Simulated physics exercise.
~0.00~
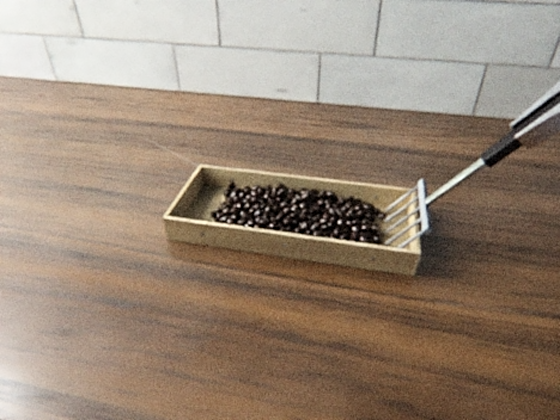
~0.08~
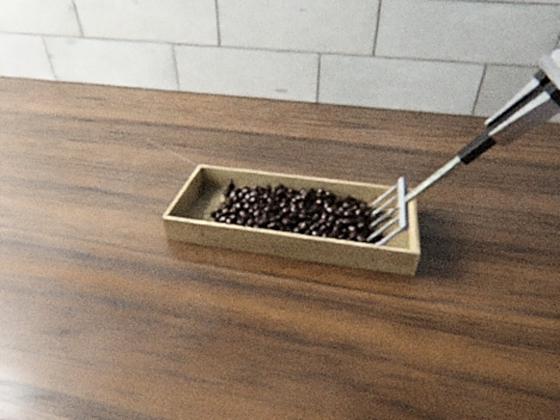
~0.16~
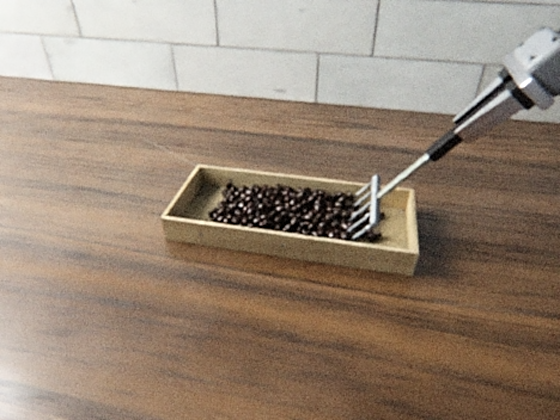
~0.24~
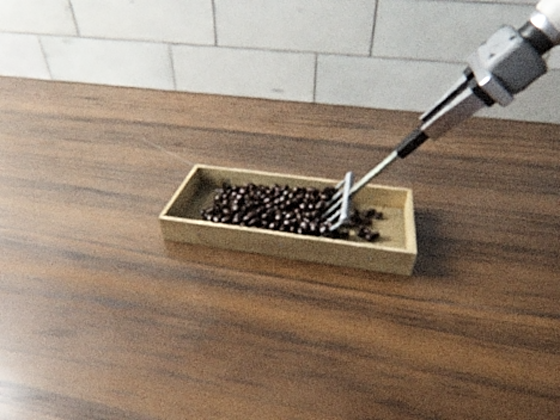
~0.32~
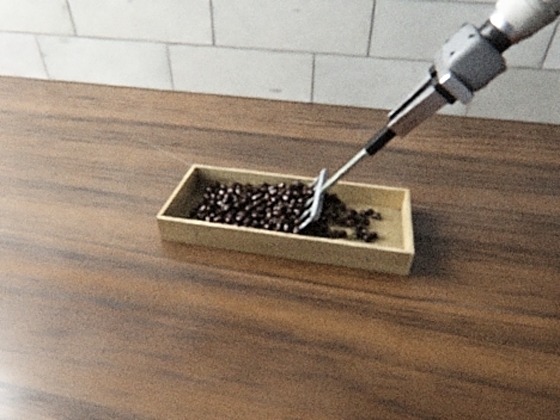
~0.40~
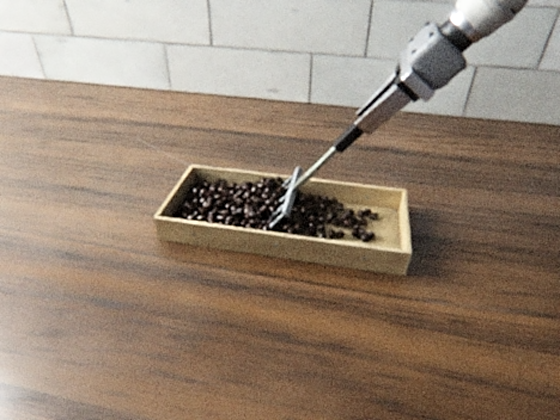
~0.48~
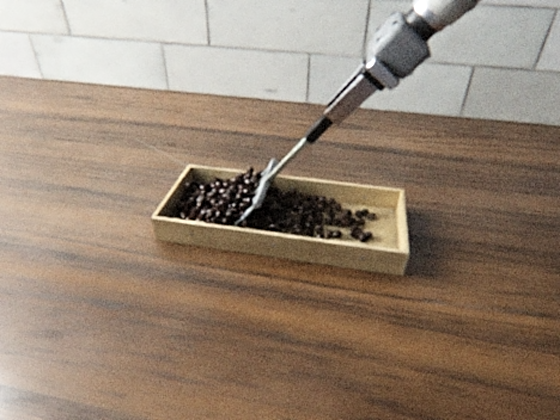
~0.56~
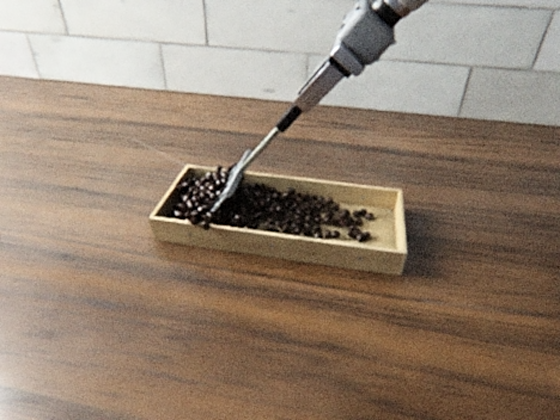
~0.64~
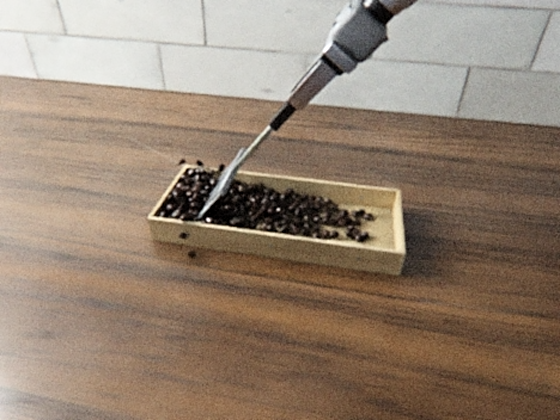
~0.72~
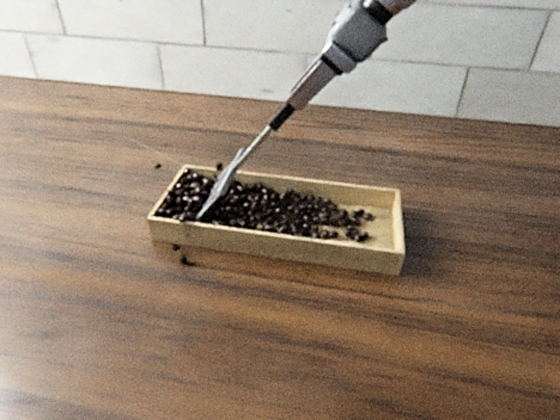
A robot arm rakes dark beans leftward along a tray, spilling a few onto the table.
